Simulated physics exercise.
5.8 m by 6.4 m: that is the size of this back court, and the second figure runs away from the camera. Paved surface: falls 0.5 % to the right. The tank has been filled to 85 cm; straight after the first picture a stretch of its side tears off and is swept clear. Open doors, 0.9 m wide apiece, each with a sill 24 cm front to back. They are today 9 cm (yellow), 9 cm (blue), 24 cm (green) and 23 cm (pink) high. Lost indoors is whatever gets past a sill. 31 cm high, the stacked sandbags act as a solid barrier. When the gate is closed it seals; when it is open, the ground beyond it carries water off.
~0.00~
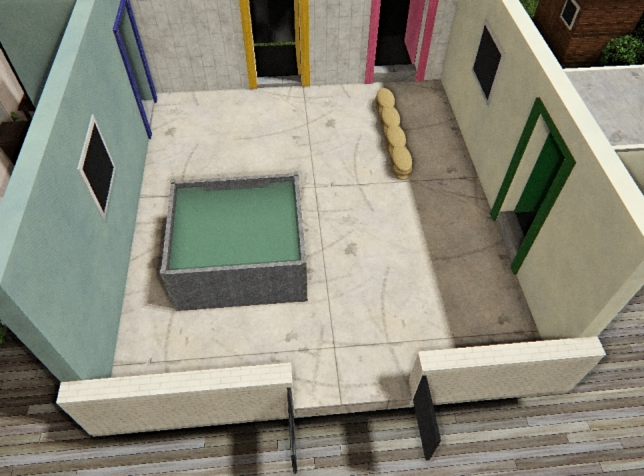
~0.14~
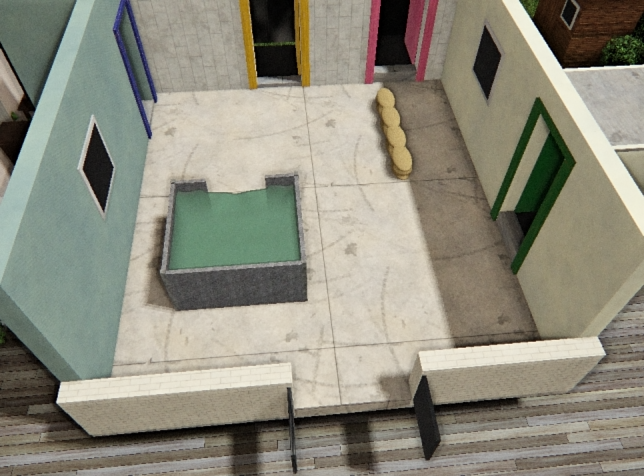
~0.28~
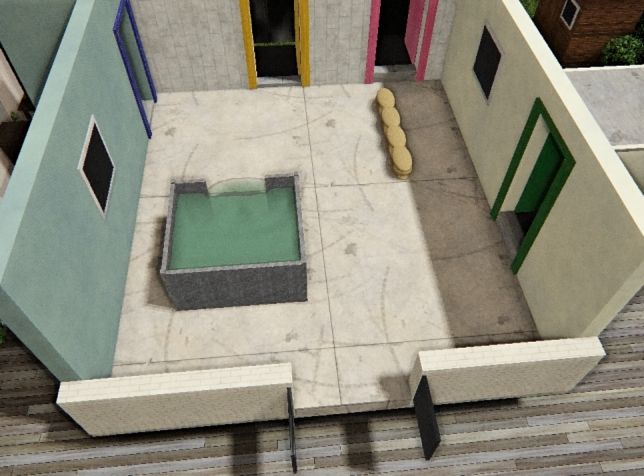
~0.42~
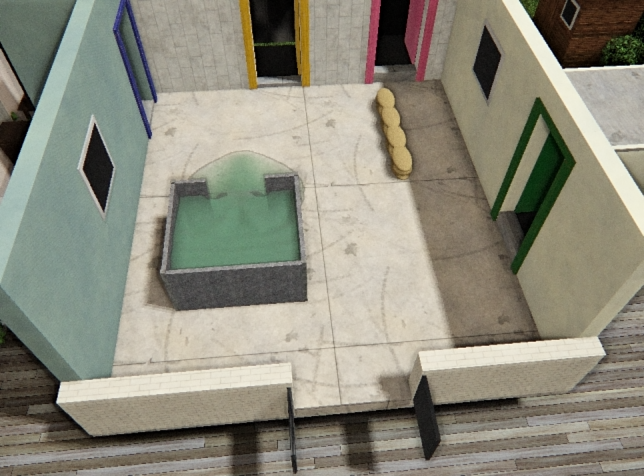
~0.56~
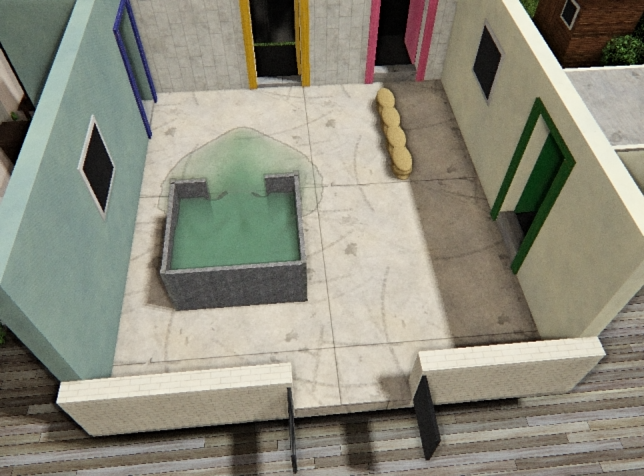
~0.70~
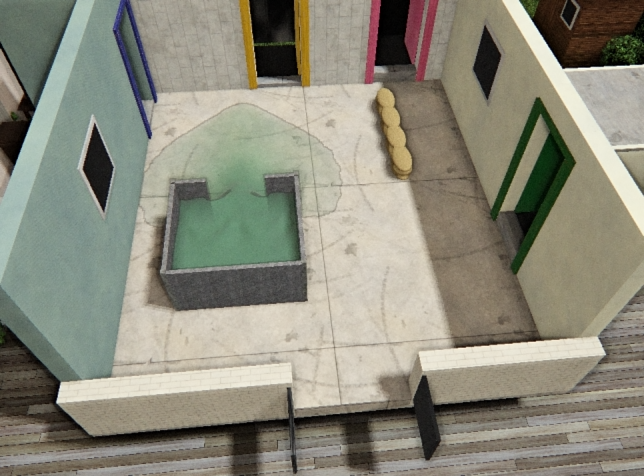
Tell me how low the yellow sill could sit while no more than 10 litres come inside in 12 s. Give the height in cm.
At least 24 cm or so.
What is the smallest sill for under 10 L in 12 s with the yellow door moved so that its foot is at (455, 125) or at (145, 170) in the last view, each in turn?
Roughly 8.5 cm, then roughly 11.5 cm.
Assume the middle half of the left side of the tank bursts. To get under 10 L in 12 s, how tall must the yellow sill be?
I'd say close to 9.0 cm.
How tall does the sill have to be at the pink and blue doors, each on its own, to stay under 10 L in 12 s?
About 11.0 cm at pink and about 23 cm at blue.
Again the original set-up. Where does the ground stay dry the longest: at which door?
The green one comes last.
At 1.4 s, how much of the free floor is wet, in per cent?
Some 35 per cent is wet.
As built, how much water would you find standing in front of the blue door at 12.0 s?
Depth: Near 4.5 cm.
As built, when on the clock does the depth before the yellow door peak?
Roughly 2.0 s.
After 1.4 s water covers 35 % of the floor, deepest (44 cm) near (157, 95); 18 cm at the yellow door, 26 litres in over its 9 cm sill.
After 3.0 s water covers 40 % of the floor, deepest (22 cm) near (238, 213); 19 cm at the yellow door, 152 litres in over its 9 cm sill.
After 12.0 s water covers 95 % of the floor, deepest (10 cm) near (511, 371); 6 cm at the yellow door, 231 litres in over its 9 cm sill.
At the yellow door as built, the water arrived by 1.0 s and peaked near 25 cm at 2.0 s.
Run again over the same 12 s with other heights there, 19 litres in over 22 cm, 0 litres over 30 cm. The limit of 10 litres is kept from about 24 cm up.
